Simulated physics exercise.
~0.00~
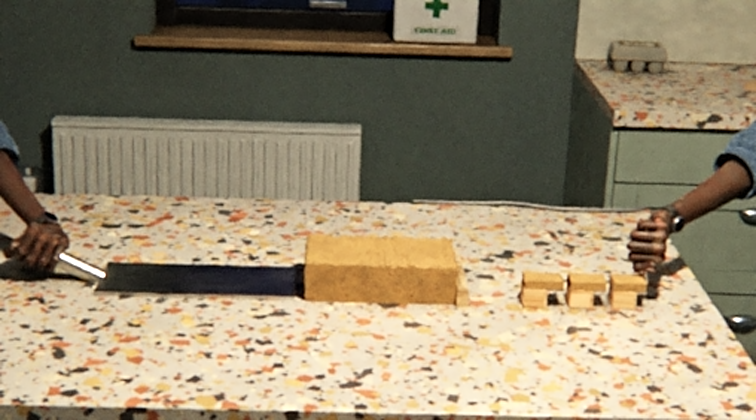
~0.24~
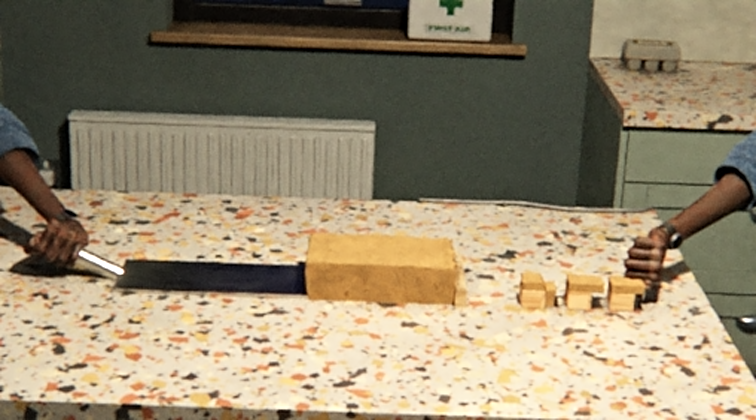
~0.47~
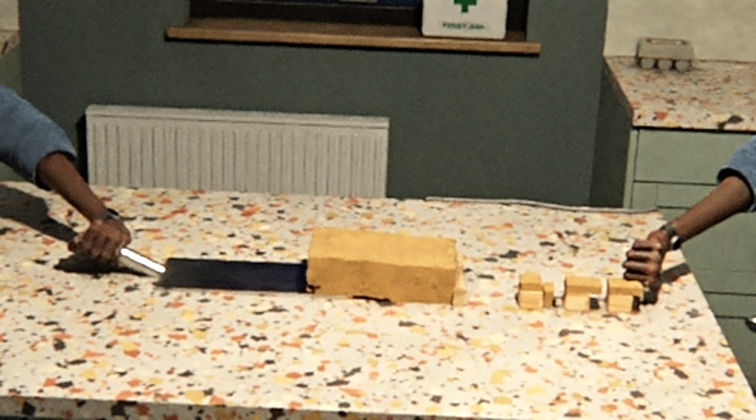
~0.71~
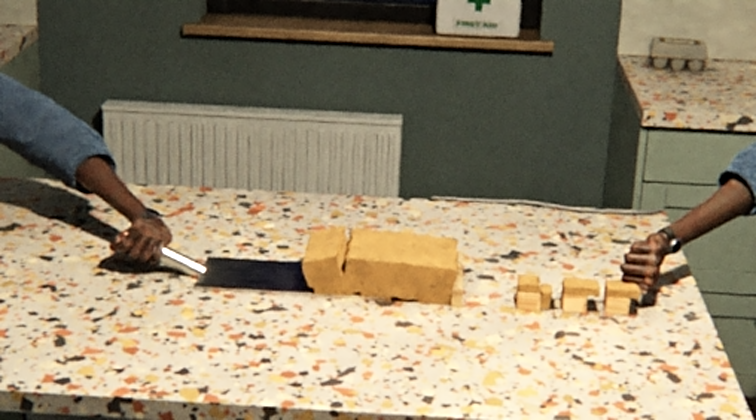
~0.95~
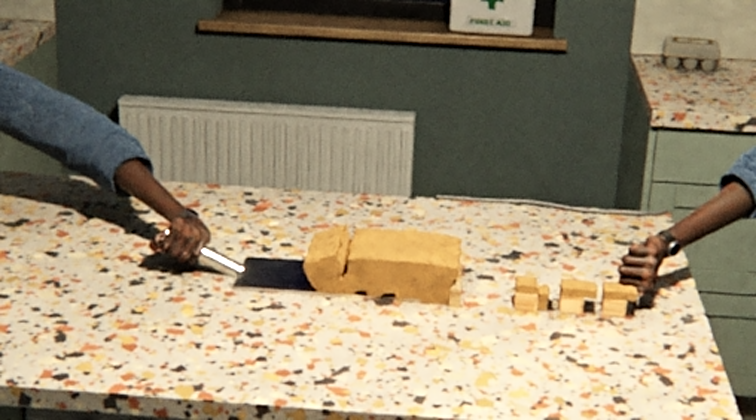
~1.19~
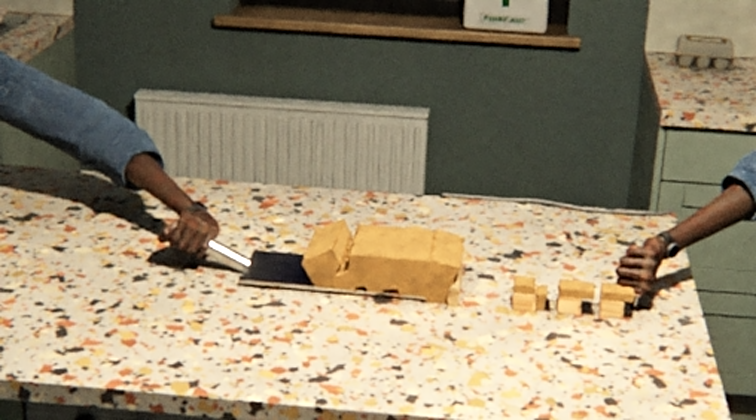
The clip shows a hand on the left sliding a dark flat blade rightward under a tan block of moist sand, whose left end cracks and deforms, while another hand stays beside three small bars at right.
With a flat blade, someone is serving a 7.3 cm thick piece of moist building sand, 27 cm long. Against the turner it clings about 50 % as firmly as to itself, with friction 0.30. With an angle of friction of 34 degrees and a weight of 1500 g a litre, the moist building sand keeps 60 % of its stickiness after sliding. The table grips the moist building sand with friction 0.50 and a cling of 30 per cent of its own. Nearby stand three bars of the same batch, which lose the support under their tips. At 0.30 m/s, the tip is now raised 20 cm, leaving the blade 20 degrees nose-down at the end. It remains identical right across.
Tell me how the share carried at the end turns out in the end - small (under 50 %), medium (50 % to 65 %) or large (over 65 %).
In the end it is large.
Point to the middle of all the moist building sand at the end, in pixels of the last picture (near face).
About (387, 187).
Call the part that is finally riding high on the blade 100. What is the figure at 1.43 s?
It comes to around 50 %.
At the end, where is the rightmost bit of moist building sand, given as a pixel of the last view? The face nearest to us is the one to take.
It shows up near (445, 169) in the last picture.
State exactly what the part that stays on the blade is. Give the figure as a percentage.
About 80 %.
By 1.43 s, the tip is 7.6 cm up.
By 1.73 s, the tip is 17 cm up.
By 2.02 s, the tip is 20 cm up and 78 % is riding high on the blade.
By 2.31 s, the tip is 20 cm up and 78 % is riding high on the blade.
By 2.41 s, at the end, the tip is 20 cm up and 78 % is riding high on the blade.
